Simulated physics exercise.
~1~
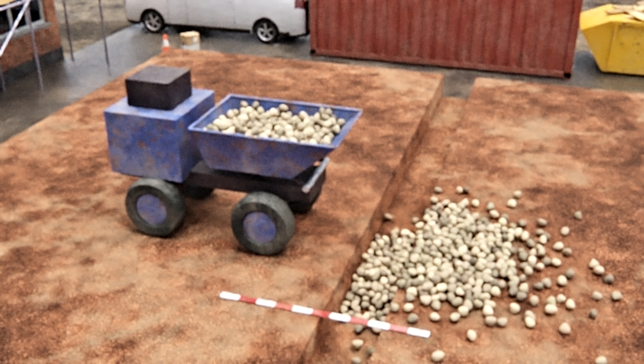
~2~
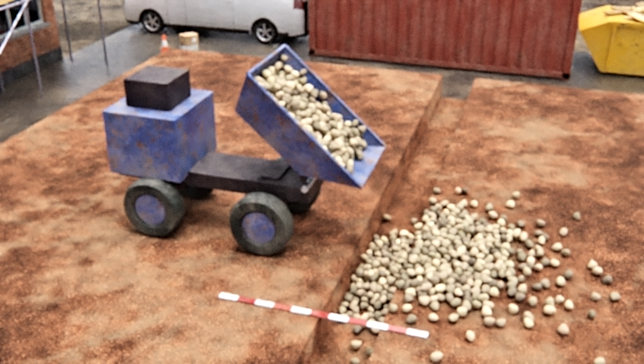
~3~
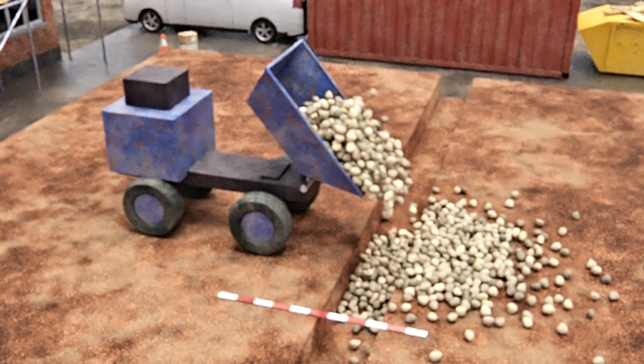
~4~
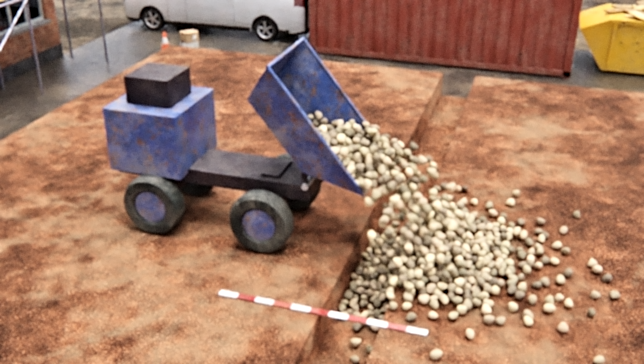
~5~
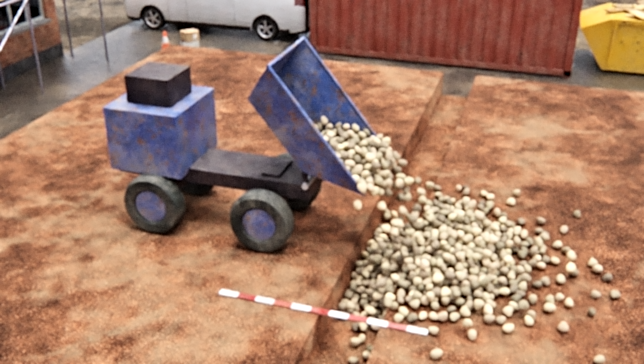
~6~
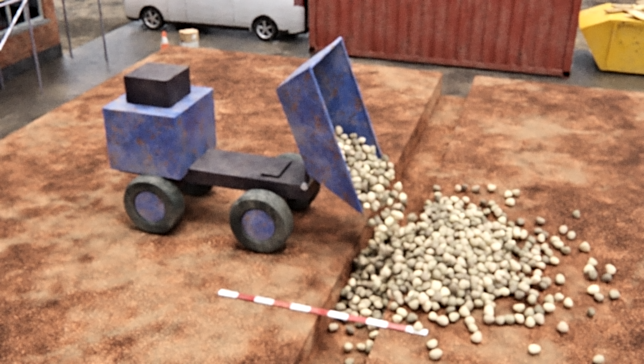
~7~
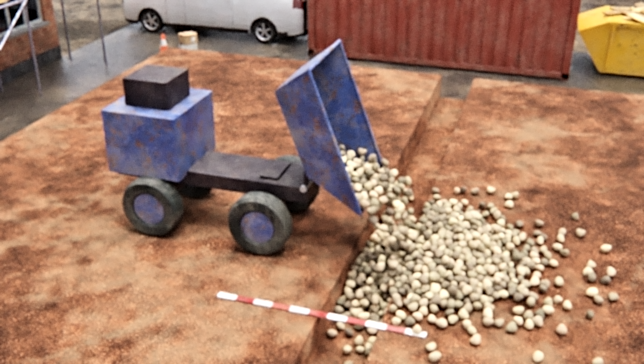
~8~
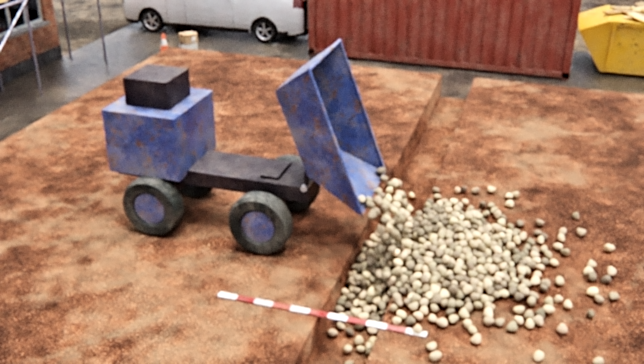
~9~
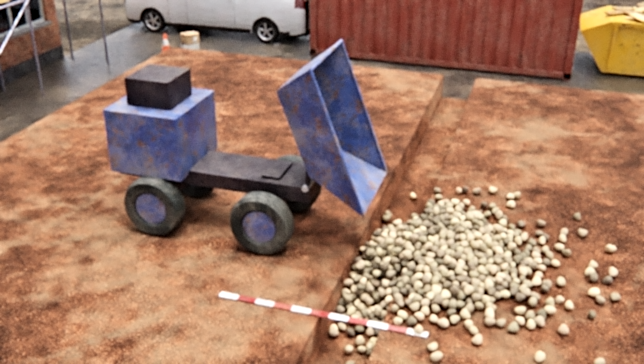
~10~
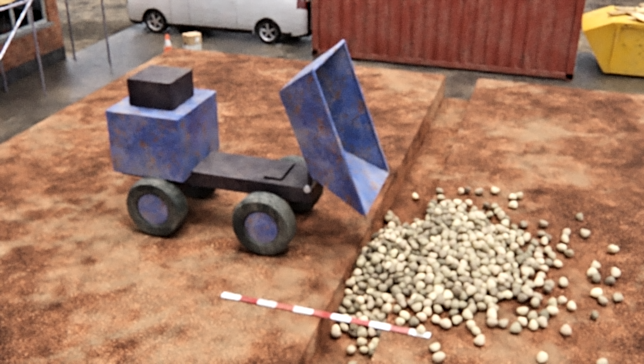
A blue dumper tips its body in two stages, emptying pale cobbles onto the pile.
